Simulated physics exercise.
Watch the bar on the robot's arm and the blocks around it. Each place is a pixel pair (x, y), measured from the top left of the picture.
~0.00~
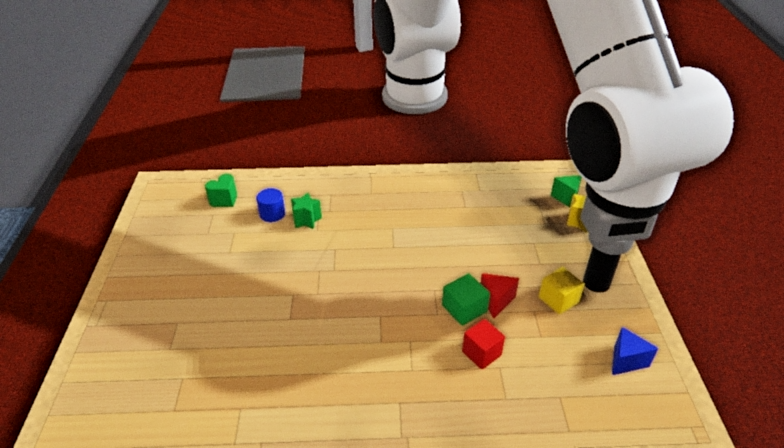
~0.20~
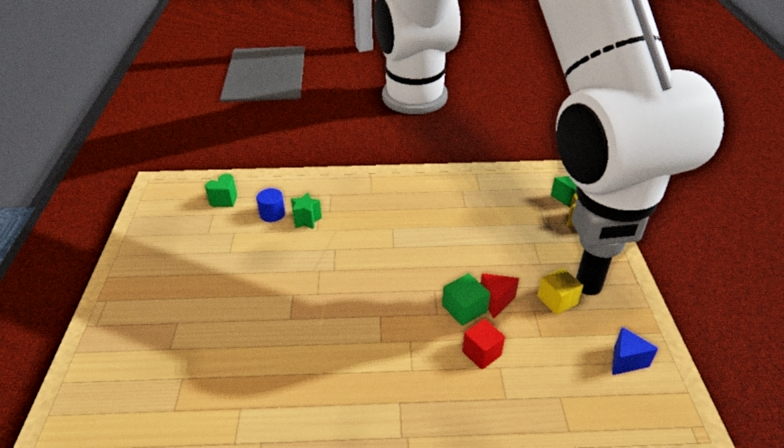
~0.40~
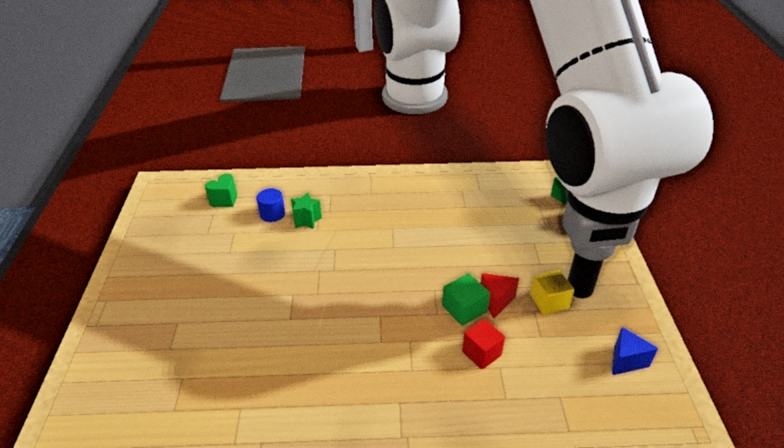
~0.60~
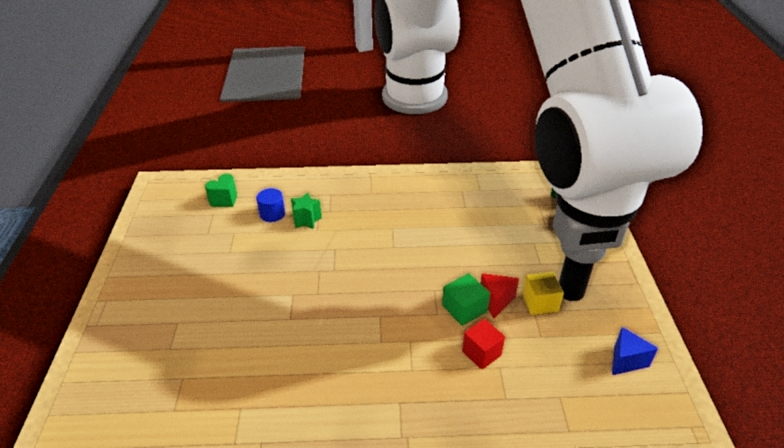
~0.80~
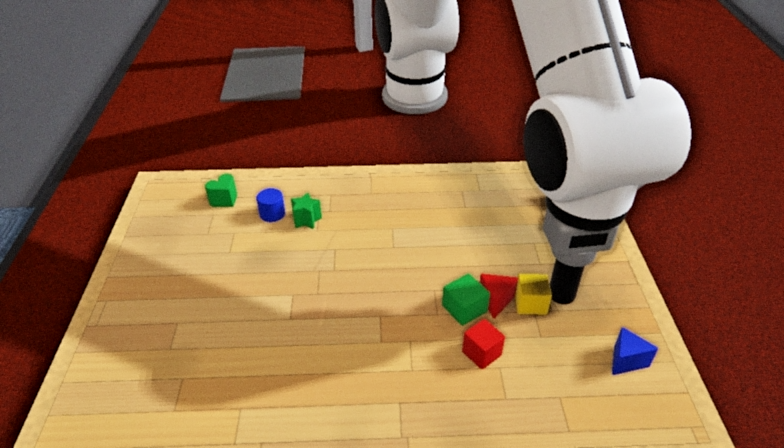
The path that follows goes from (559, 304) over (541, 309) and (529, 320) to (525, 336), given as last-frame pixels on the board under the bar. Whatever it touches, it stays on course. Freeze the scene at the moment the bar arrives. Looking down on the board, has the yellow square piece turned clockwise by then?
My answer is yes.
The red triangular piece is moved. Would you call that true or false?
The statement is correct.
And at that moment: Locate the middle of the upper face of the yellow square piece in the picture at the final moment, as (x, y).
Located at (511, 283).
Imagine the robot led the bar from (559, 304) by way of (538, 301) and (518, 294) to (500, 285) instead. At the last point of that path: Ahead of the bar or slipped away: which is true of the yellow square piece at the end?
It remains before the bar.
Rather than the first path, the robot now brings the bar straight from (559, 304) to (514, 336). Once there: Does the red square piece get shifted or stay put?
Stays put.
The first path, step by step. Halfway along, bar at (536, 305); green square piece at (458, 290); red triangular piece at (483, 279), turned 15° anticlockwise; yellow square piece at (512, 283), turned 30° clockwise.
At the end, bar at (527, 327); green square piece at (458, 290); red square piece still; red triangular piece at (482, 279), turned 15° anticlockwise; yellow square piece at (511, 283), turned 35° clockwise.
